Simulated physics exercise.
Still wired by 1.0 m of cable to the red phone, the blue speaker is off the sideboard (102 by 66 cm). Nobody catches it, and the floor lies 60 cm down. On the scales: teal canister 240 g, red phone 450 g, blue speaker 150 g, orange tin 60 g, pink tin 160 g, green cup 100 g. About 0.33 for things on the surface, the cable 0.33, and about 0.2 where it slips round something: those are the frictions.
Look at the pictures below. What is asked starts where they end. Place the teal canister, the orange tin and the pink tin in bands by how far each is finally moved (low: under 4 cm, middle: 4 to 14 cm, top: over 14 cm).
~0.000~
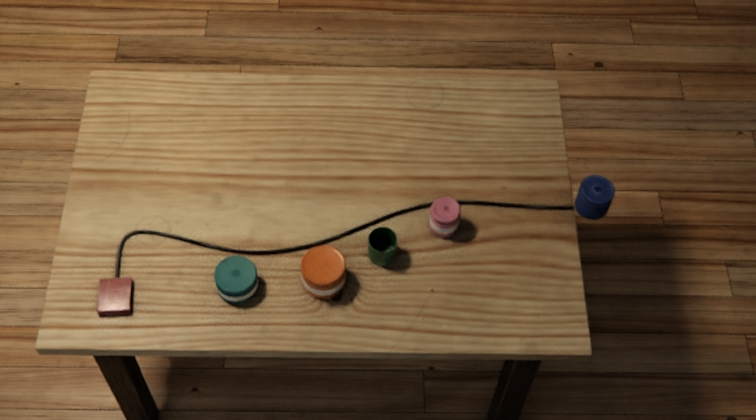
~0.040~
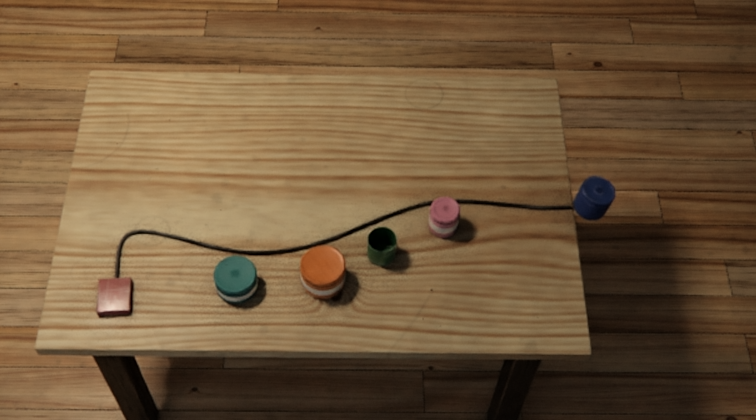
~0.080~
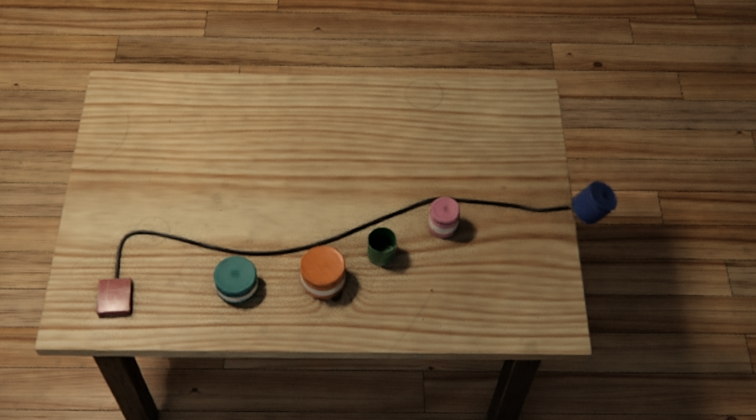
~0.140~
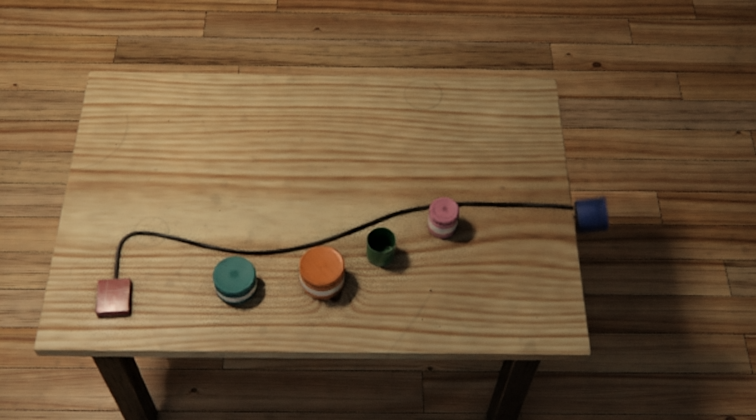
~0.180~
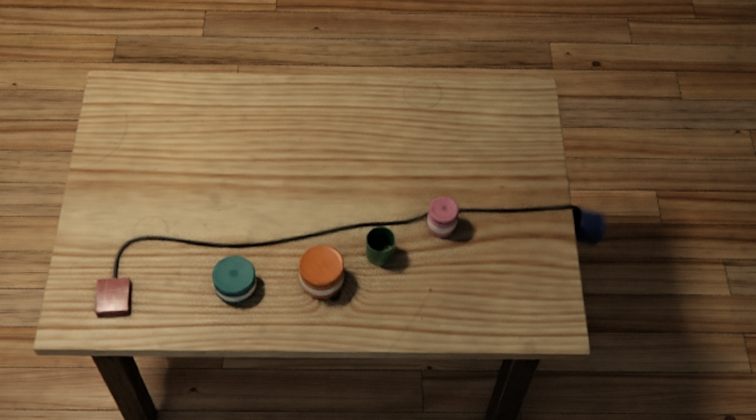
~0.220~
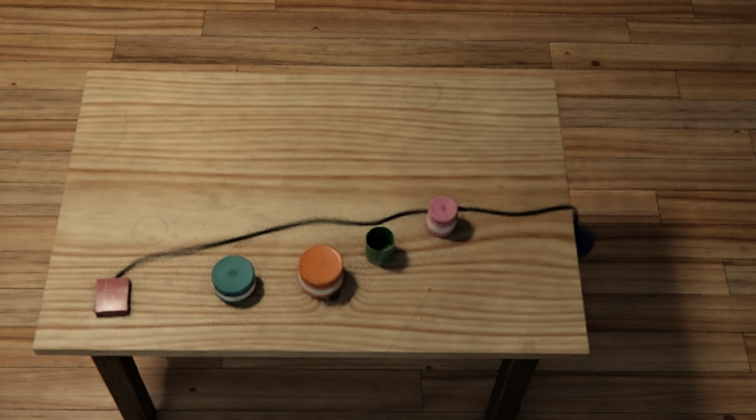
Teal canister: Low; orange tin: Low; pink tin: Low.
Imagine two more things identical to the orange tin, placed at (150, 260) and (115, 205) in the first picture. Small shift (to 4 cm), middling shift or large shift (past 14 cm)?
The first would move a long way, and the second would move just a bit.
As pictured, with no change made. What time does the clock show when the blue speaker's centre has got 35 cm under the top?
Not at all.
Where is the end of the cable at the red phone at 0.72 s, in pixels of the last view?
It sits close to (165, 285) in the last view.
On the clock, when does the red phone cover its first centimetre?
Red phone at 0.28 s on the clock.
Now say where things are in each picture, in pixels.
Shows, teal canister (235, 273); orange tin (323, 264); pink tin (446, 209); cable runs through (525, 206) (333, 238) (228, 250) (133, 233), in the first picture.
Shows, blue speaker (597, 190); cable runs through (523, 206) (332, 238) (133, 233), in the second picture.
Shows, blue speaker (595, 203); cable runs through (521, 207) (332, 239) (132, 233), in the third picture.
Shows, blue speaker (591, 215); cable runs through (525, 205) (333, 238) (132, 234), in the fourth picture.
Shows, blue speaker (584, 226); cable runs through (542, 209) (344, 228) (141, 238), in the fifth picture.
Shows, teal canister (233, 273); orange tin (321, 264); pink tin (443, 208); cable runs through (564, 207) (470, 209) (369, 223) (265, 231) (167, 254), in the sixth picture.
At 0.5 s, the cable's tail end at (160, 287); blue speaker over the edge, red phone 5 cm off its start.
At 0.7 s, the cable's tail end at (165, 285); red phone 6 cm off its start, blue speaker over the edge.
At 1.0 s, the cable's tail end at (165, 285); red phone 6 cm off its start at (144, 289), blue speaker over the edge.
At 1.2 s, the cable's tail end at (165, 285); red phone 6 cm off its start, blue speaker over the edge.
At 2.4 s, the cable's tail end at (165, 285); pink tin 1 cm off its start at (445, 211), orange tin 0 cm off its start at (321, 264), teal canister 0 cm off its start at (233, 273), blue speaker over the edge.
